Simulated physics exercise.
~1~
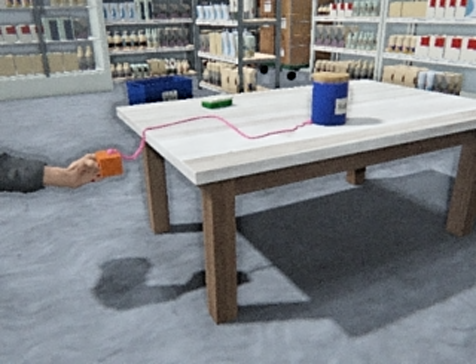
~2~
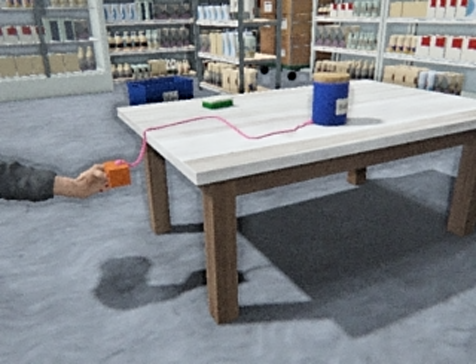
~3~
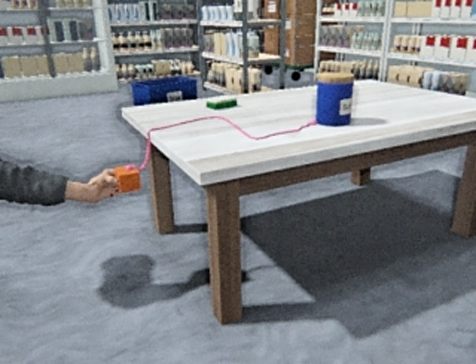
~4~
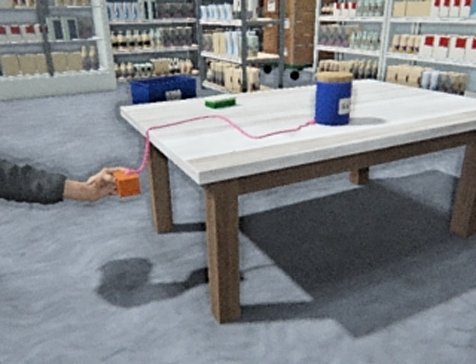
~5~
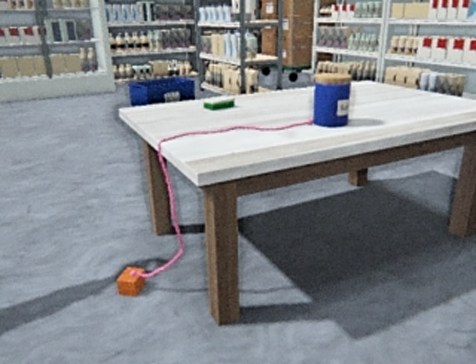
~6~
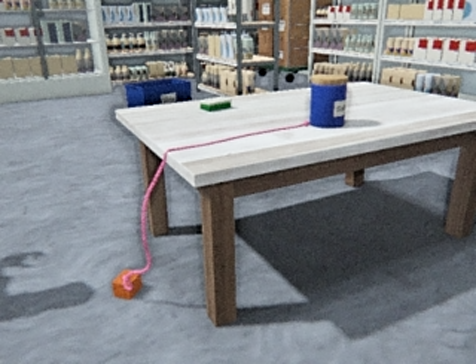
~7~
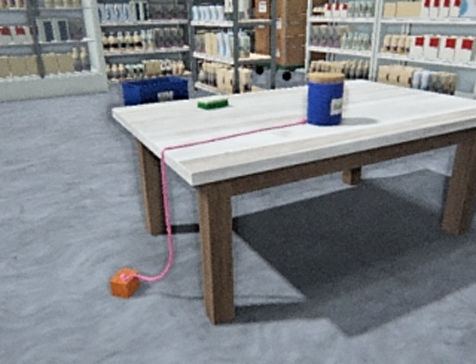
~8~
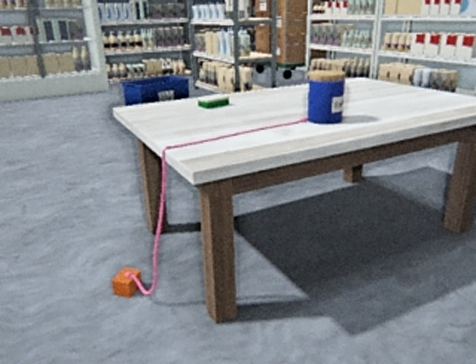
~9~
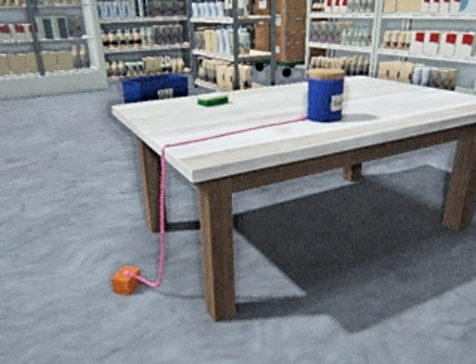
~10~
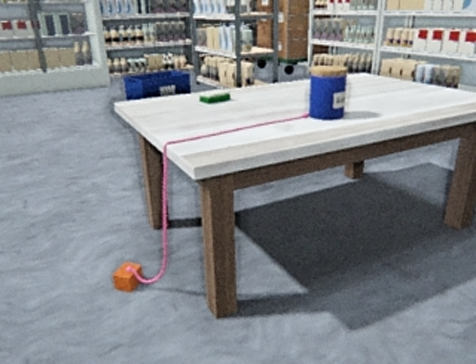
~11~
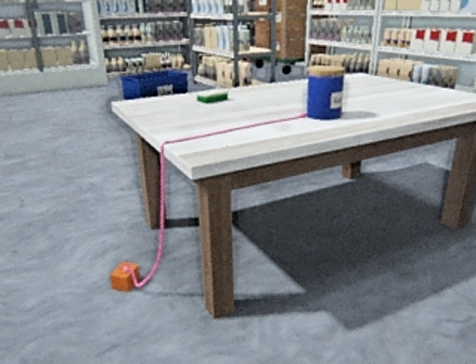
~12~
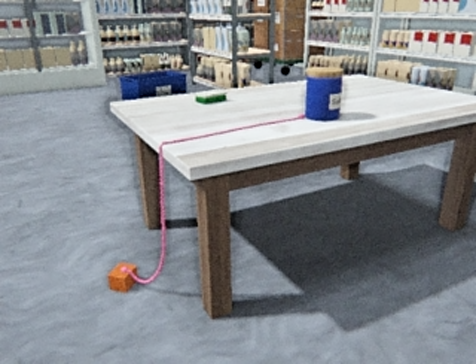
A hand releases an orange block on a pink cord, and it drops to the floor.
